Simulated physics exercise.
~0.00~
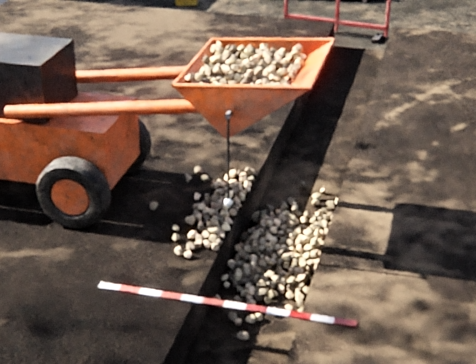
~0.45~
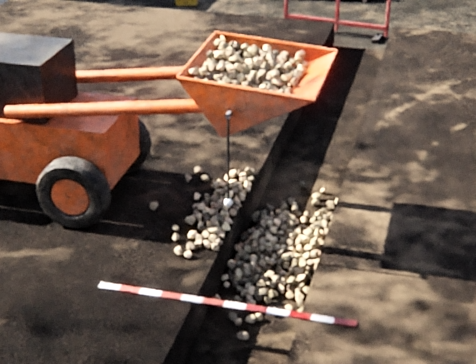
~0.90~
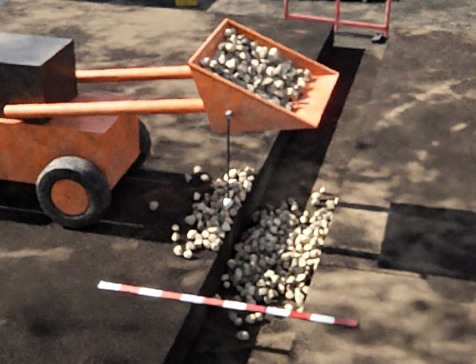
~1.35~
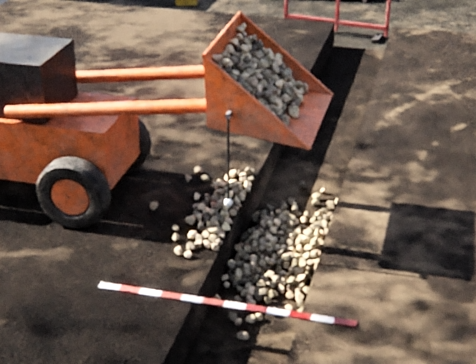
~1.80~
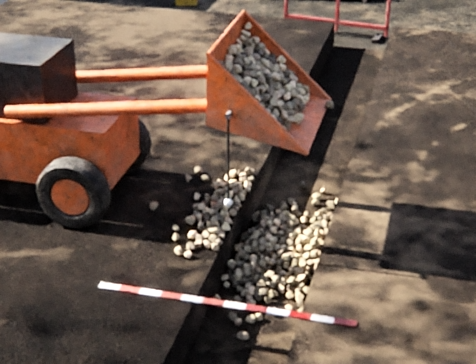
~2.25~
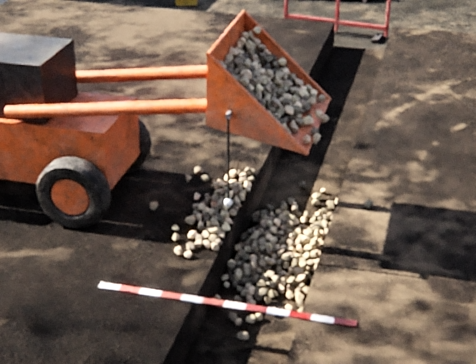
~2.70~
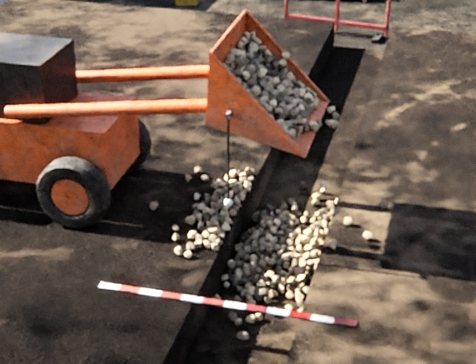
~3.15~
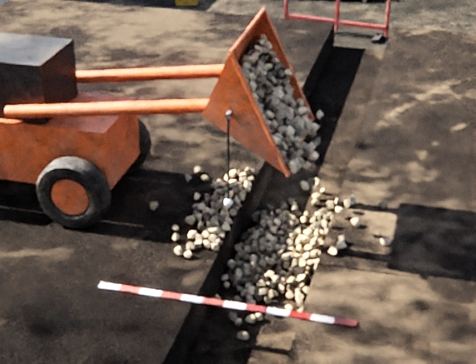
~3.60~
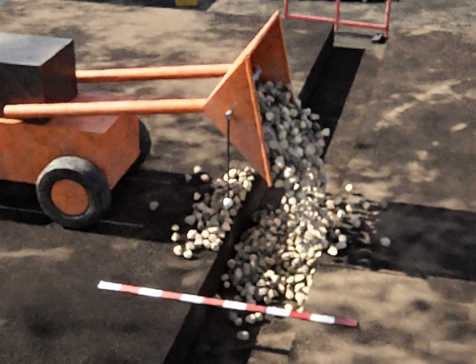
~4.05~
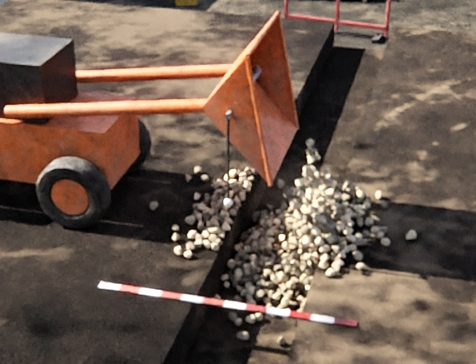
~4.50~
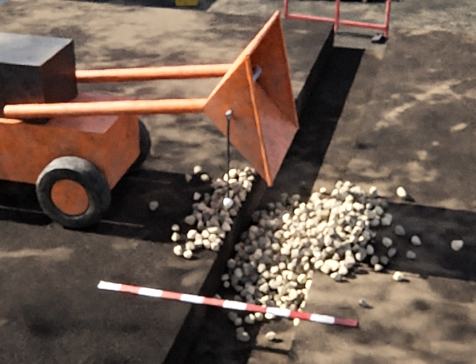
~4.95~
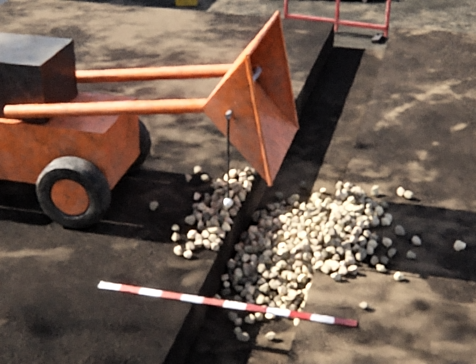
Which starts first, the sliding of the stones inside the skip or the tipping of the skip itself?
The tipping of the skip starts first, and the stones begin to slide only after it has already tilted.
An orange skip full of pale stones, held on the two arms of a wheeled loader, begins to tip down to the right over a dark trench. Earlier stones already lie below, some in the trench and a smaller group on its left side. The skip pauses at a slant while a few stones slip over its lip, then it tips much more steeply. The rest pour out in a rush, landing on the heap and spilling onto the ground to the right. The empty skip stays tipped above the widened pile, with a few stray stones lying farther right.
